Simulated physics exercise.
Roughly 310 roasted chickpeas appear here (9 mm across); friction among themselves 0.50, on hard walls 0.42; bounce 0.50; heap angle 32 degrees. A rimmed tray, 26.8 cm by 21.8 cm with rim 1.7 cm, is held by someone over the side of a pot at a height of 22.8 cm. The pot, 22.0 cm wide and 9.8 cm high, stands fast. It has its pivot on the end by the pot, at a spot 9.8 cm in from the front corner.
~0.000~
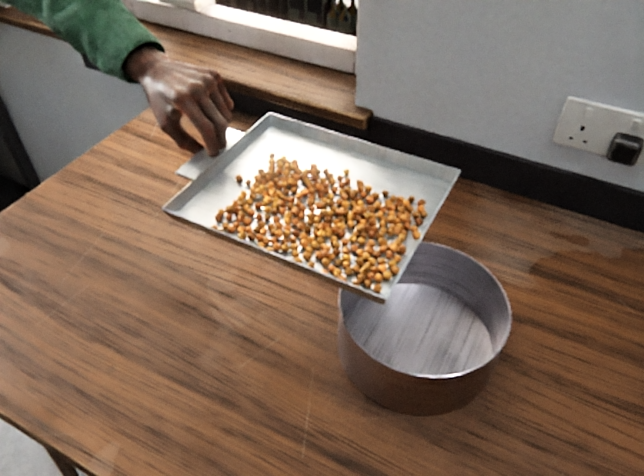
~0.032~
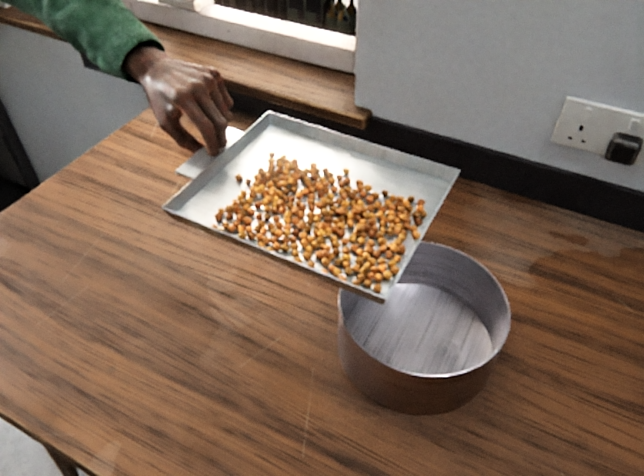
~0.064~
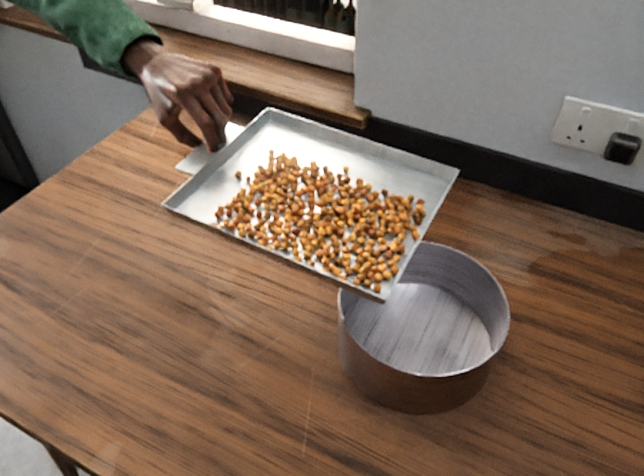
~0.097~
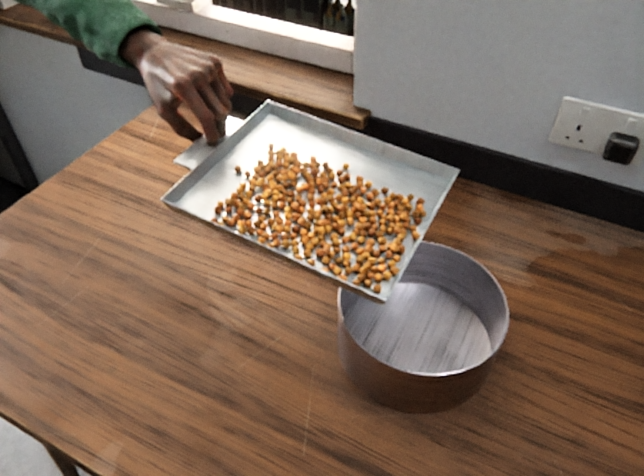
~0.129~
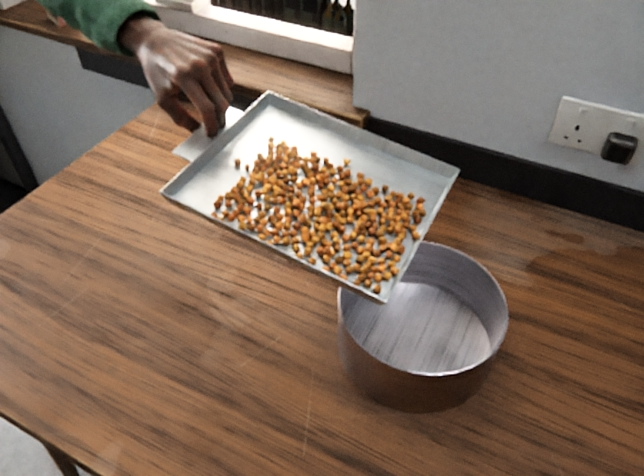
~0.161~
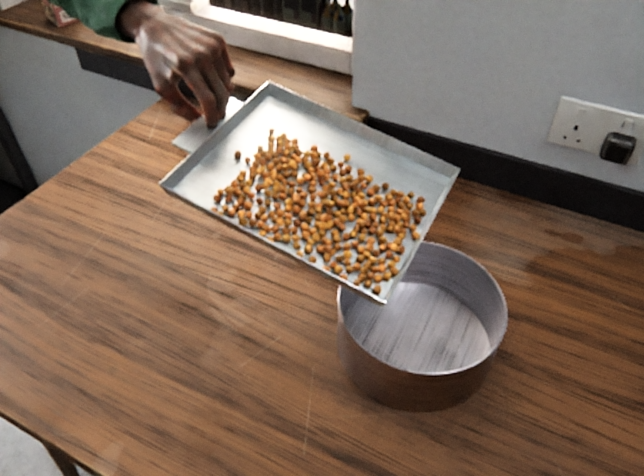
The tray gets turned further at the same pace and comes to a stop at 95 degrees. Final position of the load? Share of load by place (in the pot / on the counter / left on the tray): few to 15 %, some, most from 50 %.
Pot: Most; counter: Some; left on the tray: Few.
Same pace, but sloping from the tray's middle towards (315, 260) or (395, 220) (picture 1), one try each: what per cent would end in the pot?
Some 40 and 85 per cent.
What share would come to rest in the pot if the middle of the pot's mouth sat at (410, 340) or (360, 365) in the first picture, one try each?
I'd say some 90 per cent for the first and some 65 per cent for the second.
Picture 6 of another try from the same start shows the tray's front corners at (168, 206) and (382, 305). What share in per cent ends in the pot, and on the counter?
Final per cent - pot 35, counter 65.
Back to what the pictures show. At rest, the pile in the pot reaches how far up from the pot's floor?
Some 2.0 cm.
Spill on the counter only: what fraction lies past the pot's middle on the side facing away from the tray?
About 80 percent of the spill.
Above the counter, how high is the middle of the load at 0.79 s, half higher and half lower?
Roughly 28 cm.
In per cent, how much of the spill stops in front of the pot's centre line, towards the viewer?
About 100 per cent.
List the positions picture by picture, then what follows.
Tray tilt 0 degrees, front corners at (168, 207) and (384, 293); middle of the pieces at (323, 212); pot at (424, 302), in the first picture.
Tray tilt 0 degrees, front corners at (169, 206) and (384, 293); middle of the pieces at (323, 212), in the second picture.
Tray tilt 2 degrees, front corners at (168, 203) and (384, 294); middle of the pieces at (323, 211), in the third picture.
Tray tilt 4 degrees, front corners at (167, 198) and (384, 295), lowest corner right front; middle of the pieces at (323, 208), in the fourth picture.
Tray tilt 7 degrees, front corners at (167, 191) and (384, 296), lowest corner right front; middle of the pieces at (323, 205), in the fifth picture.
Tray tilt 11 degrees, front corners at (166, 183) and (385, 297), lowest corner right front; middle of the pieces at (324, 202); pot at (422, 300). Its pace works out near 110 degrees a second, in the sixth picture.
After 0.54 s, tilt 52 degrees; the tray holds 100 %, the pot 0 %.
After 0.79 s, tilt 79 degrees; the tray holds 95 %, the pot 0 %.
Then, at 1.15 s, tilt 95 degrees; the tray holds 5 %, the pot 50 %.
In the end, at 2.0 s, pot 60 %, counter 40 %, tray 0 %.
